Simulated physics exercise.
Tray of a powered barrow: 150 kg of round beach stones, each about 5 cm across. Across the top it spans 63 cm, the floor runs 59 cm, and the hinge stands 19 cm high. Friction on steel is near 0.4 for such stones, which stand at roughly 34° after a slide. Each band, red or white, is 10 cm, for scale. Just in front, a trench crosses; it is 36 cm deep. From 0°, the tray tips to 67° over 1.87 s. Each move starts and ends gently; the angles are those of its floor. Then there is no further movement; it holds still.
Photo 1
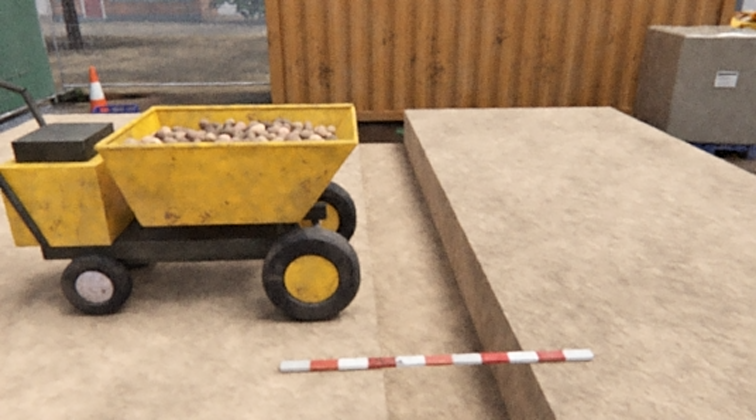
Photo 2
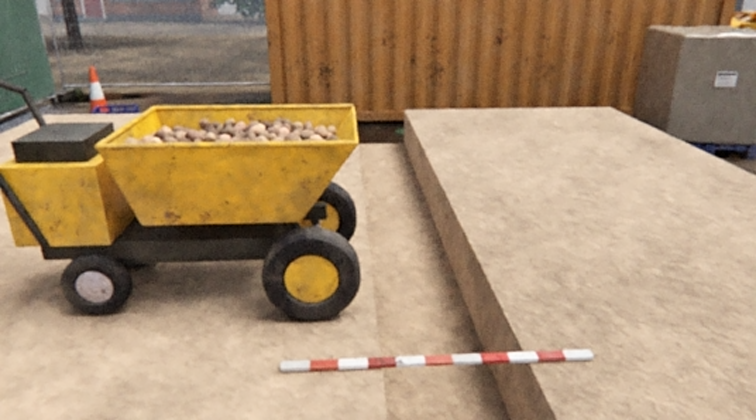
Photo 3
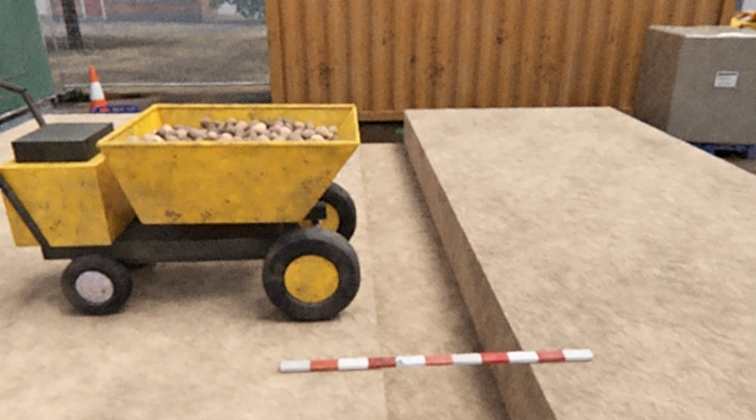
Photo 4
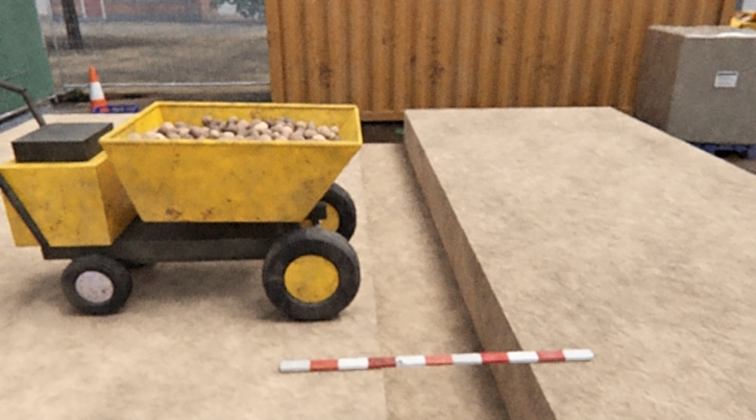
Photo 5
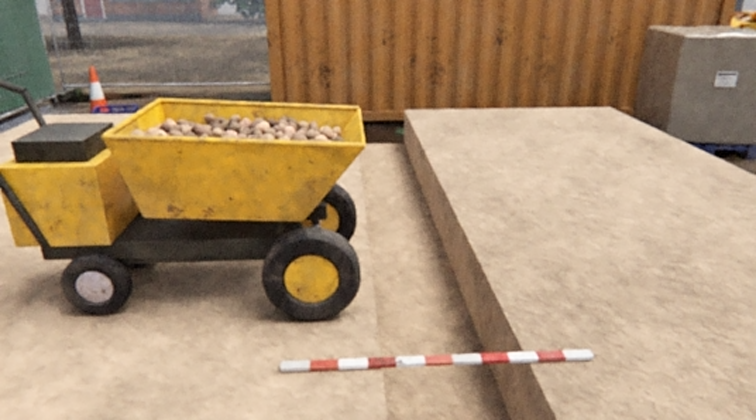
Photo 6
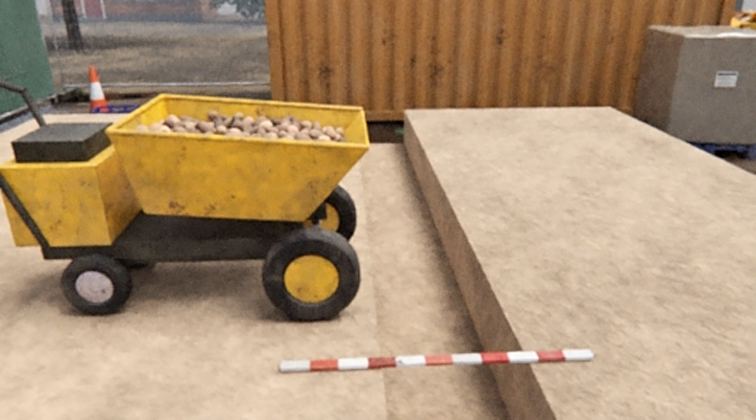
Yellow powered barrow loaded with rounded stones standing still beside a trench, its tray slowly tilting up slightly at the left end.
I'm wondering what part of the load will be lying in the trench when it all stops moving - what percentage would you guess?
I would guess about 67 per cent.
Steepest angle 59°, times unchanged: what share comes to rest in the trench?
In that case near 55 per cent.
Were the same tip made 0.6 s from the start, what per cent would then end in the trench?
Then some 40 per cent would.
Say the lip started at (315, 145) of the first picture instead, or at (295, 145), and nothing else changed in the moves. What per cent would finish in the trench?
95 and 100 %.
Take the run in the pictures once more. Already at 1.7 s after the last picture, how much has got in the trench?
About 25 per cent by then.
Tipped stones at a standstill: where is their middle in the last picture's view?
Somewhere around (468, 325) in the last picture.
Then, 1.1 s after the last picture the floor is at 56°, 99 % in the tray, 1 % in the trench; the foremost stones are at (459, 213).
Then, 1.7 s after the last picture the floor is at 67°, 53 % in the tray, 23 % in the trench, 24 % past the trench; the foremost stones are at (588, 268).
Then, 2.0 s after the last picture the floor is at 67°, 30 % in the tray, 36 % in the trench, 34 % past the trench; the foremost stones are at (648, 269).
Then, 4.0 s after the last picture the floor is at 67°, 0 % in the tray, 67 % in the trench, 33 % past the trench; the foremost stones are at (660, 259).
